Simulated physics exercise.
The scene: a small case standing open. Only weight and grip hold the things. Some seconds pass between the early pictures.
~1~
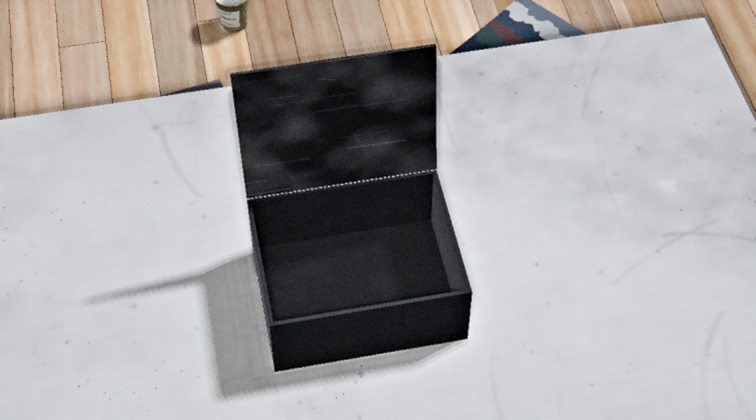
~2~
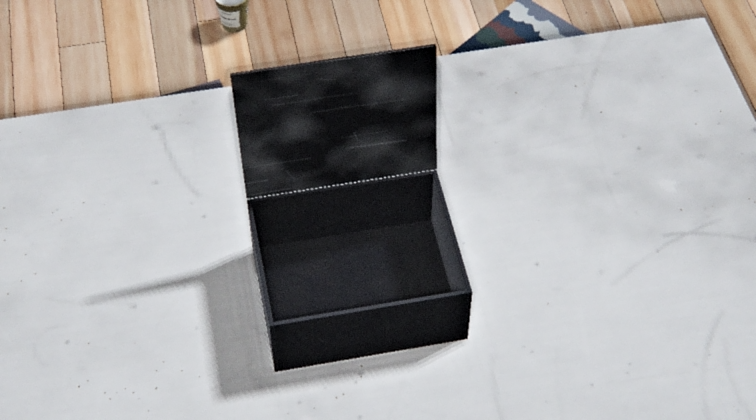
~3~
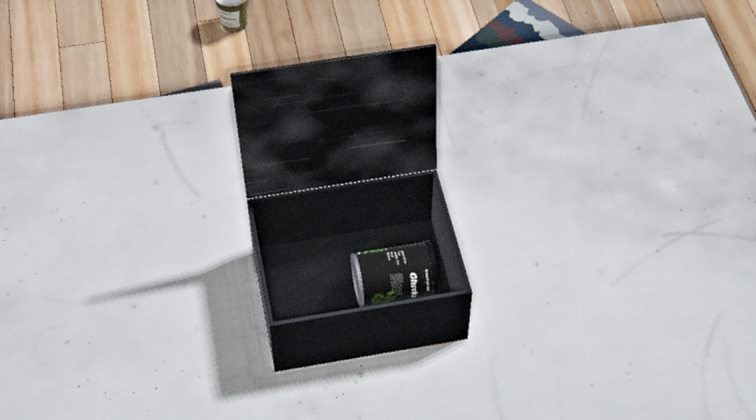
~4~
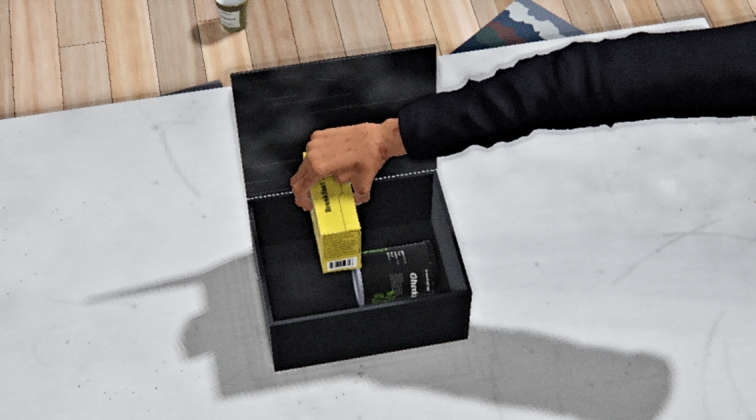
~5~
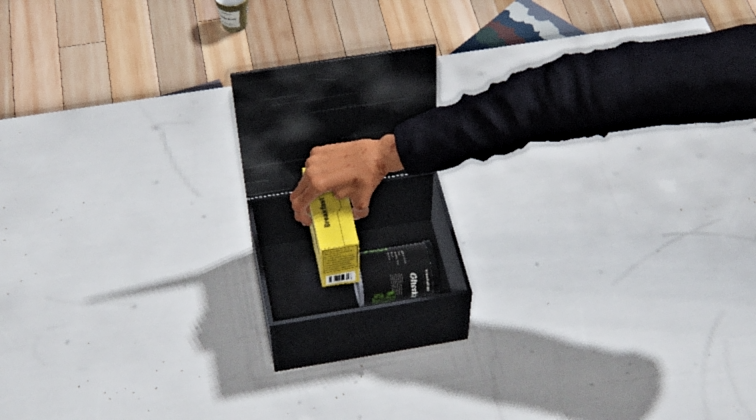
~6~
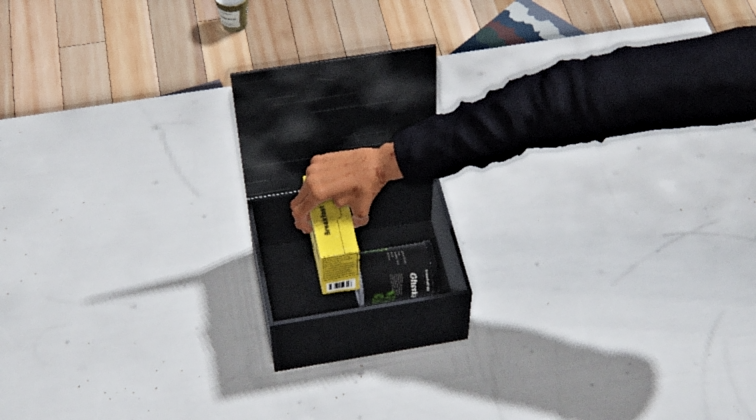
The video shows an open, empty black box on a pale surface; a dark tin then appears lying inside it, and a hand reaching in from the right lowers a yellow carton into the box beside the tin.
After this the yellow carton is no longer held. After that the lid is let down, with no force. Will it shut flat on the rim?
It sits on the rim.
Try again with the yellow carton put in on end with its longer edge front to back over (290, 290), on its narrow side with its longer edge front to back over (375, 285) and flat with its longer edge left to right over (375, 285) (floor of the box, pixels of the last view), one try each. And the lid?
In the first case it will not close; in the second case it stays ajar; in the third case it shuts flat.
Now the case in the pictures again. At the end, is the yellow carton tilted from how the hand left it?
The yellow carton stays as placed.
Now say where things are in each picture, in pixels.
In the first picture, the last thing is not in view yet.
In the second picture, the last thing is not in view yet.
In the third picture, the last thing is not in view yet; black tin (395, 274).
In the fourth picture, on its way; yellow carton (333, 210); black tin (395, 274).
In the fifth picture, on its way; yellow carton (331, 224); black tin (395, 274).
In the sixth picture, in place under the hand; yellow carton (331, 232); black tin (395, 274).
Then, 0.40 s later than the last frame, yellow carton moved a little near (333, 267).
Then, 1.40 s later than the last frame, lid 74° above the rim; yellow carton moved a little near (333, 267).
Then, 1.80 s later than the last frame, lid 35° above the rim; yellow carton moved a little near (333, 267).
Then, 2.00 s later than the last frame, lid 7° above the rim; yellow carton moved a little near (333, 267).
When it is over, lid shut; moved from the start, yellow carton; black tin as before. End places, in pixels of the last picture, yellow carton near (333, 267).
